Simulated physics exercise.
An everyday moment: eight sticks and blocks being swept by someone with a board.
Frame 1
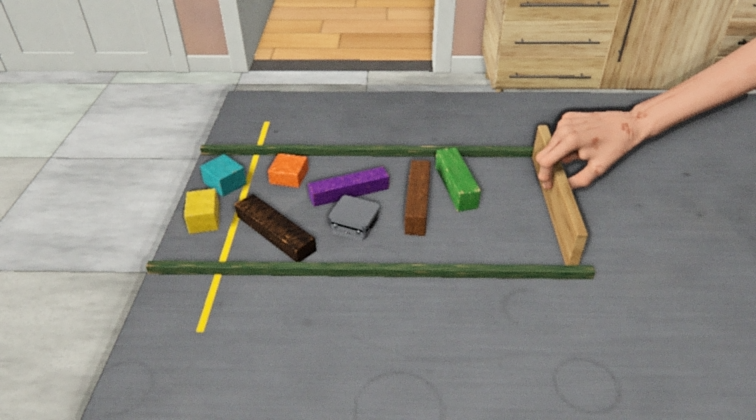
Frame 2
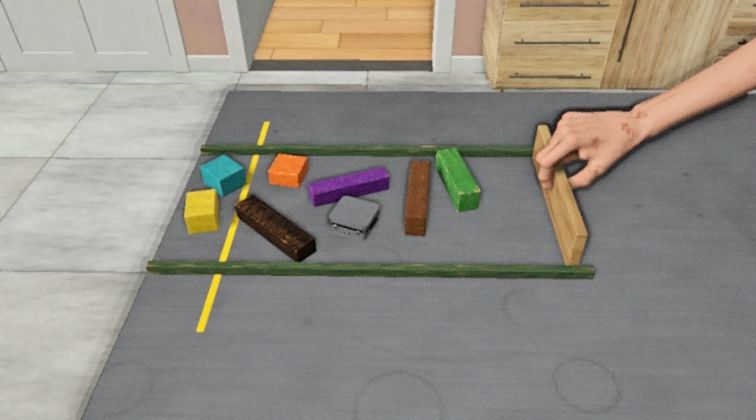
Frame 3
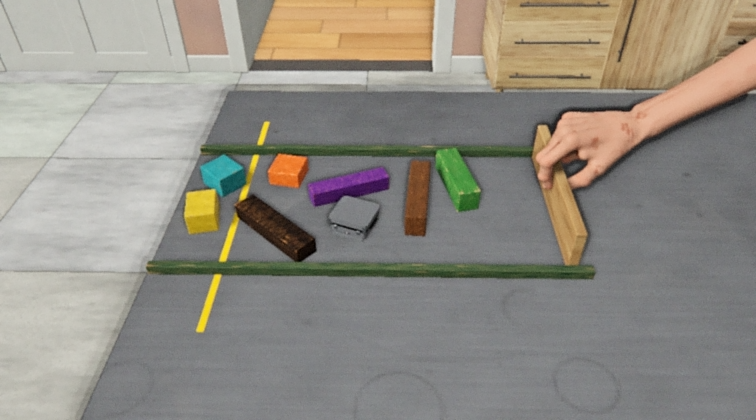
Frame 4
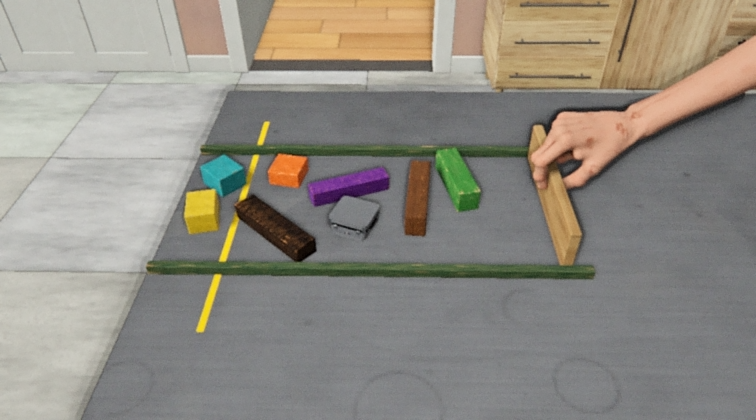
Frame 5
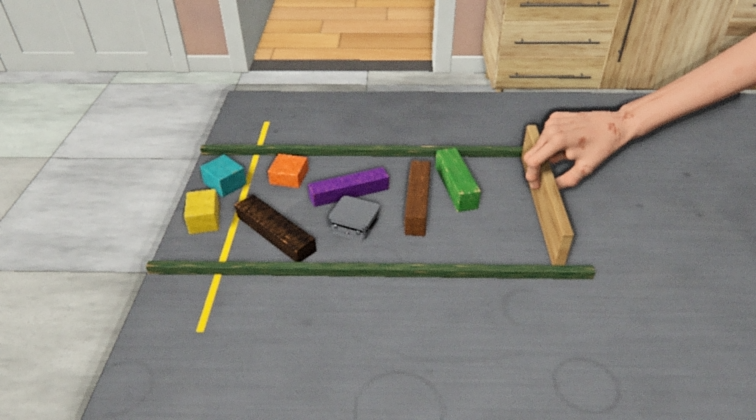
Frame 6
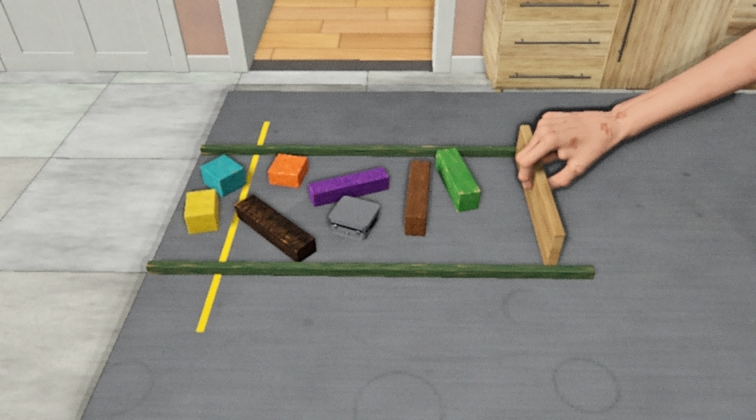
A hand slides a wooden board slightly left toward eight unmoving sticks and blocks.
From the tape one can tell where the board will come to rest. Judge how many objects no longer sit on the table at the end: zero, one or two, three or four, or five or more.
No longer on the table: Three or four.
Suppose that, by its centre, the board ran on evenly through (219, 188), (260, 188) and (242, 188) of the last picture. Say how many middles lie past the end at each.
The numbers past the end are 5, 1 and 3.
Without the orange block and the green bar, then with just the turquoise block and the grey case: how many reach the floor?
The number is 1 for the first case and 2 for the second.
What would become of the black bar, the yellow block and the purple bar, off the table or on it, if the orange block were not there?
Result - black bar: Up; yellow block: Gone; purple bar: Up.
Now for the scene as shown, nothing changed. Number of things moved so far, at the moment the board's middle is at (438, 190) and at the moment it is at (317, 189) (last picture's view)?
By the first moment it's 2, by the second it's 7.
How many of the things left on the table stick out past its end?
The overhang total is 2.
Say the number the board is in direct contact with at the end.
The number is 2.
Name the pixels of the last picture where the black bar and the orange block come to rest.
Final centres, first then second: (175, 239), (218, 158).
A little later, none off yet; yellow block at rest near (203, 211); turquoise block at rest near (224, 175); black bar at rest near (275, 227).
When it is over, the number that fall off is three or four; down, purple bar, turquoise block and yellow block.
